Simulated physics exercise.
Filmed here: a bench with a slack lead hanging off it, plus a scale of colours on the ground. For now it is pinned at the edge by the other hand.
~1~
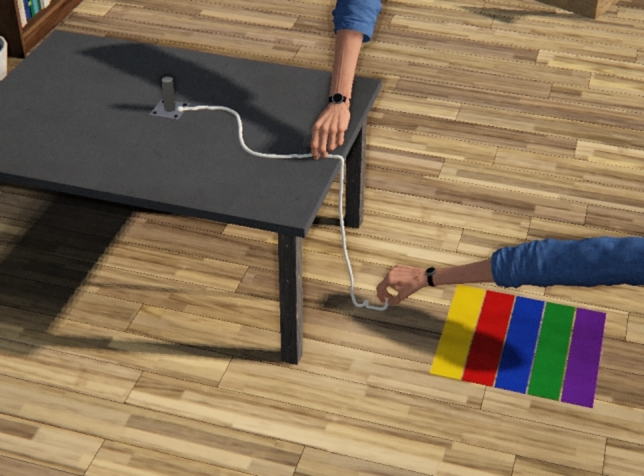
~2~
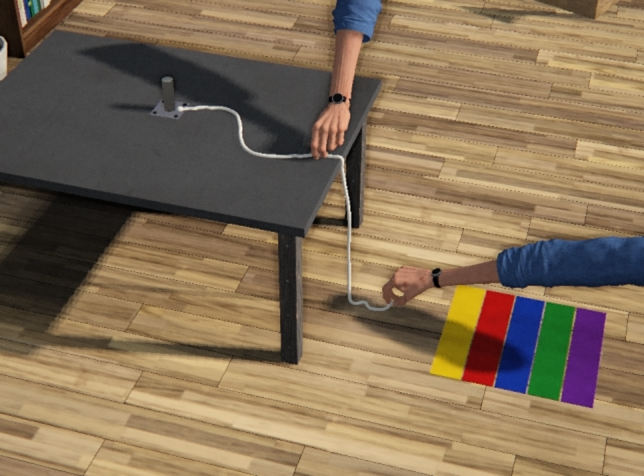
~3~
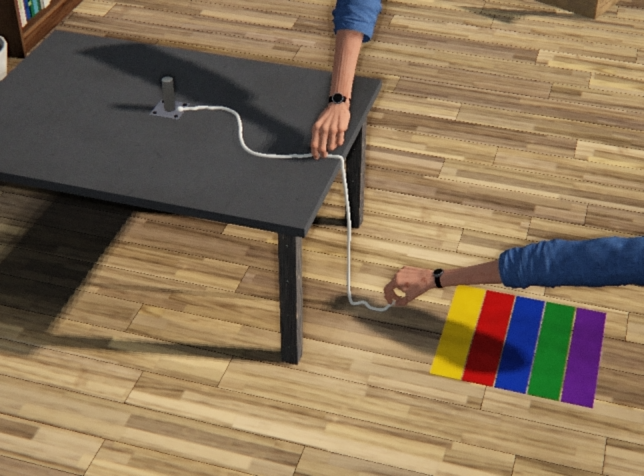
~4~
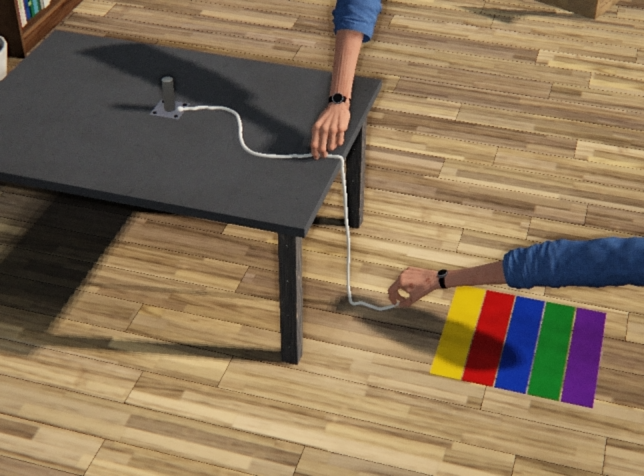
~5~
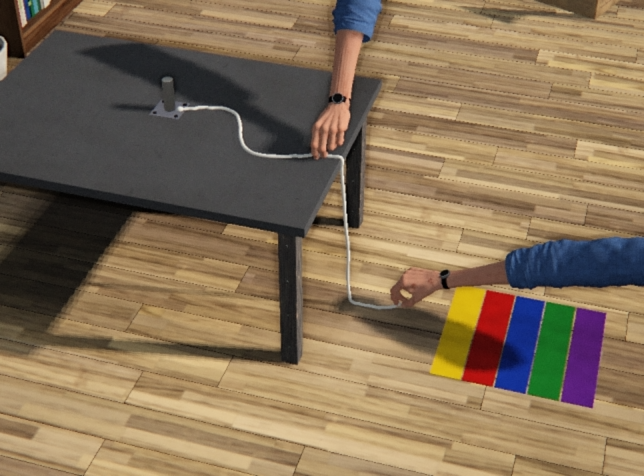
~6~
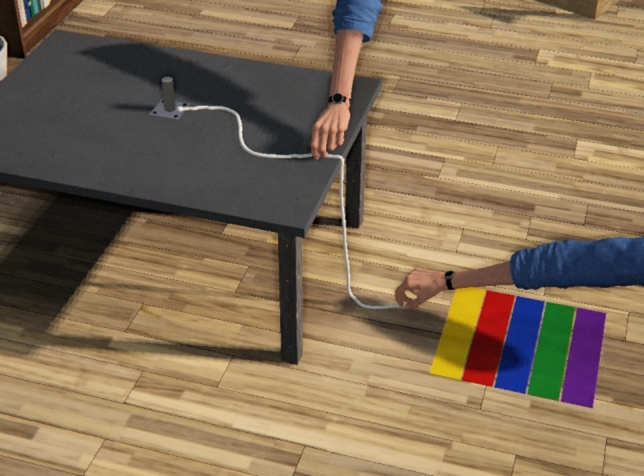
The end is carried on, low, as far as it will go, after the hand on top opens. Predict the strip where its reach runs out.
Its reach runs out at the green strip.
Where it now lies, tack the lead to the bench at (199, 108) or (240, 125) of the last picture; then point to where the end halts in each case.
Estimates in sequence: (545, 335) then (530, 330).
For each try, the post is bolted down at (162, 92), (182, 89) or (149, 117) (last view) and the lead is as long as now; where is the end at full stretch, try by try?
Try by try, about (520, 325), (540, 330) and (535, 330).
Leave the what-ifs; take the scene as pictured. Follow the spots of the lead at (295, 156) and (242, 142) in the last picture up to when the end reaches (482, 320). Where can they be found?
Around (340, 156) and (279, 139).
Early on, end near (482, 320); over red.
Midway, end near (526, 329); over blue.
At the end of the slack, end near (552, 334); over green. It gets as far as the green strip.
